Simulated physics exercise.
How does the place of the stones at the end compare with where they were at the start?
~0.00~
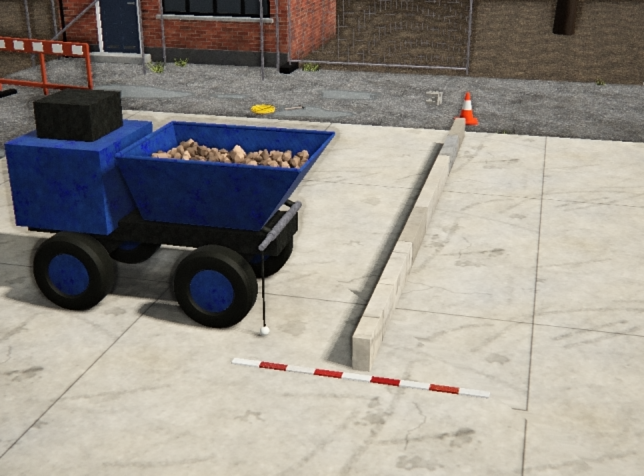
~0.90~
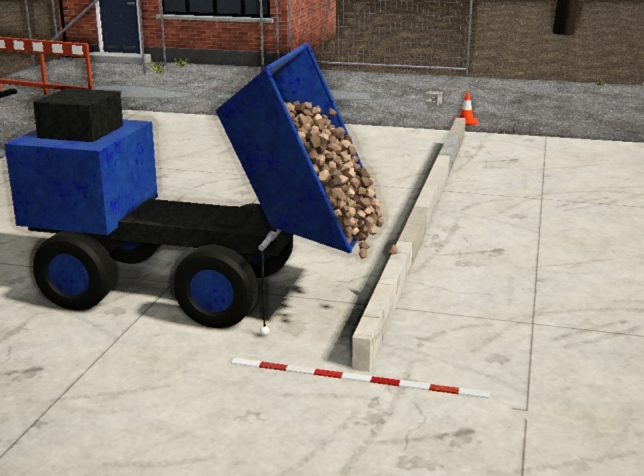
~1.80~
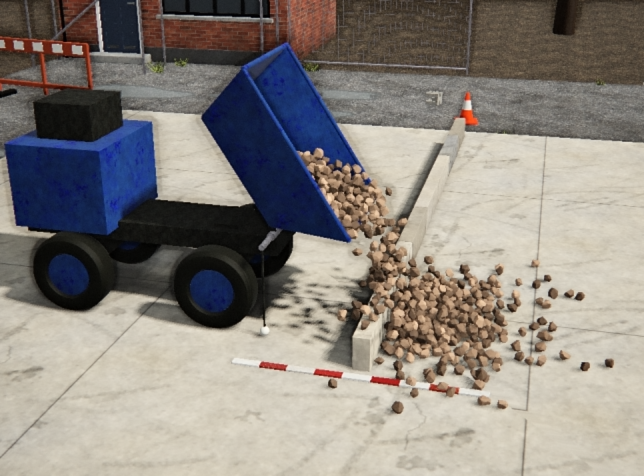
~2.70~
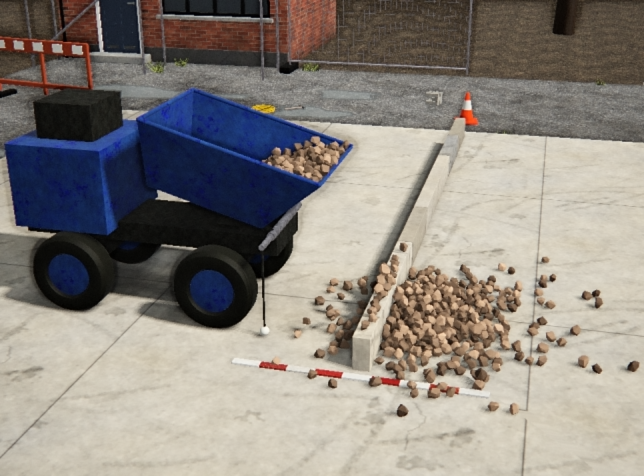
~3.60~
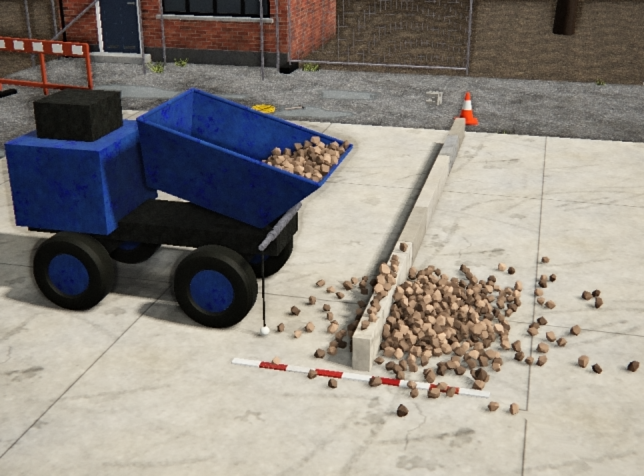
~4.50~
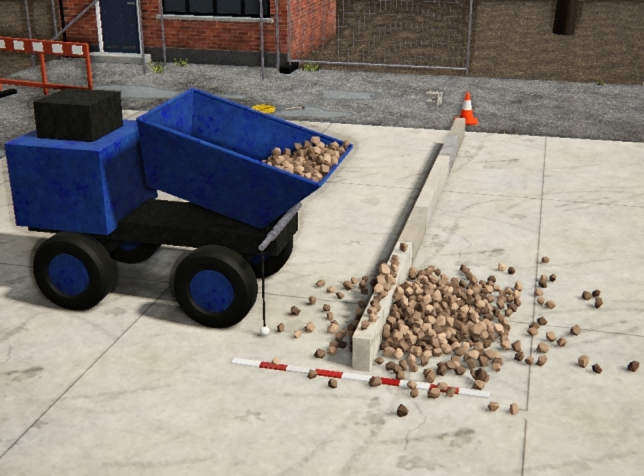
At the start all the stones sit in the blue skip. By the end many of them lie further right and lower down, mostly in a heap beyond the kerb, while some remain in the skip.
